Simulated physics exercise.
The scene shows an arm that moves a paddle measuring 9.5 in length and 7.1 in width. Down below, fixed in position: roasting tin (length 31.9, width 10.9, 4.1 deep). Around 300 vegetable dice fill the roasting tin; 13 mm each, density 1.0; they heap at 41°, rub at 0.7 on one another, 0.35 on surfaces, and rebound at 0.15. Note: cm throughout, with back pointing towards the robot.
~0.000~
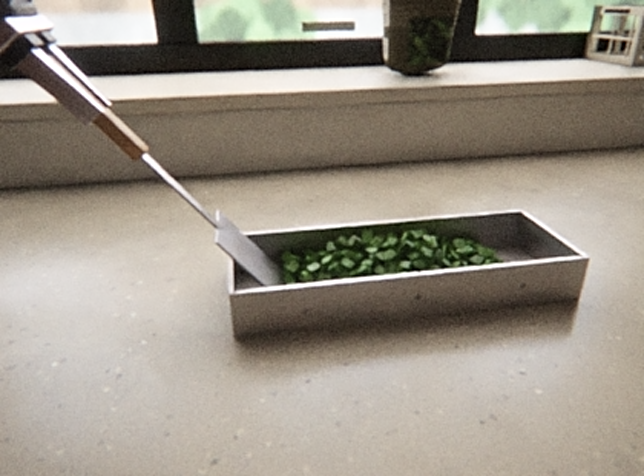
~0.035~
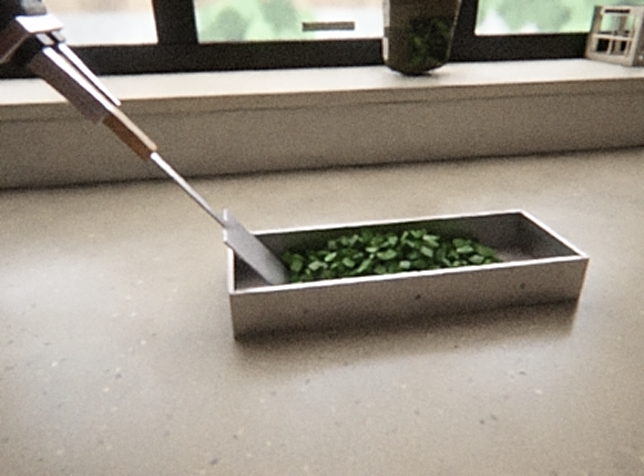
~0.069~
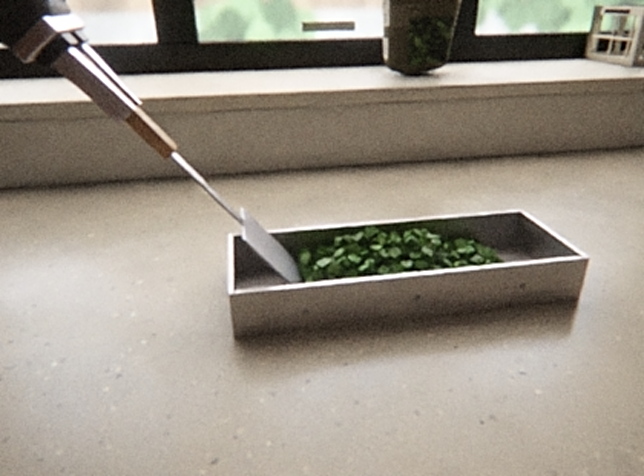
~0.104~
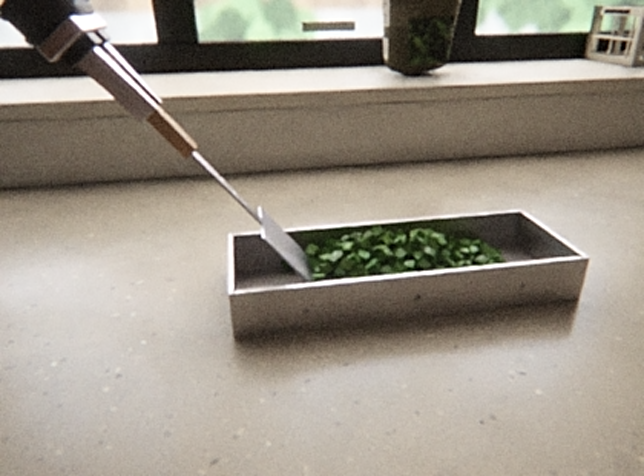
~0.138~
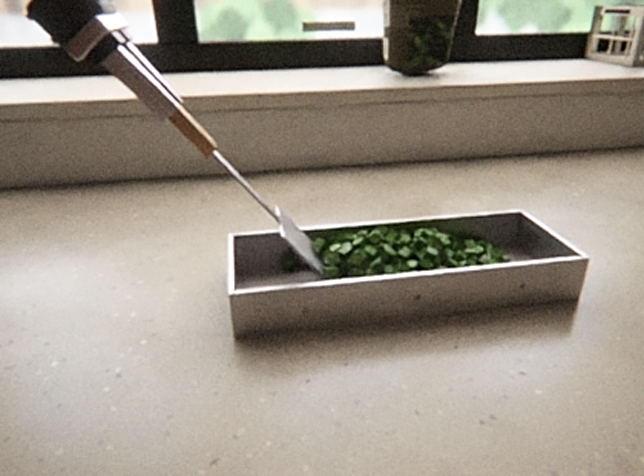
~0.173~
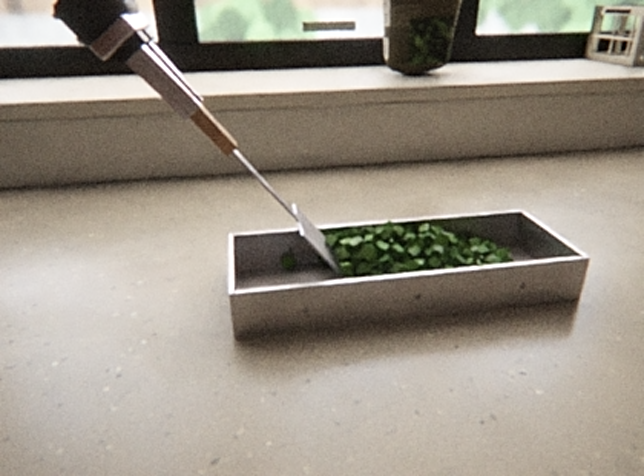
A robot arm slides a paddle rightward through green vegetable dice in a roasting tin.
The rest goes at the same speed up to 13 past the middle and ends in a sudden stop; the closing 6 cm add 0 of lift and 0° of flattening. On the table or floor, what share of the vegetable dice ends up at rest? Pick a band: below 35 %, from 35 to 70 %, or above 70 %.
Below 35 %.
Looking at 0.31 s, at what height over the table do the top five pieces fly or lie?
7 cm.
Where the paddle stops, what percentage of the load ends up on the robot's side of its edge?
I'd put it at around 65 in a hundred.
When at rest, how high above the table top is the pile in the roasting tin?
Roughly 8.5 cm.
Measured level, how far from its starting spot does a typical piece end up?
The figure is about 10 cm.
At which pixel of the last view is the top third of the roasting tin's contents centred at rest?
About (517, 232).
After 0.31 s, sloping 52°, highest piece 7 above the table; 297 in the roasting tin.
After 0.45 s, sloping 52°, highest piece 10 above the table; 273 in the roasting tin, 1 on the table or floor, 23 on the blade or in flight.
After 0.71 s, sloping 52°, highest piece 9 above the table; 226 in the roasting tin, 65 on the table or floor, 6 on the blade or in flight.
After 1.76 s, sloping 52°, highest piece 9 above the table; 222 in the roasting tin, 75 on the table or floor.
In the end, 222 in the roasting tin, 75 on the table or floor. That is 25 % on the table or floor.
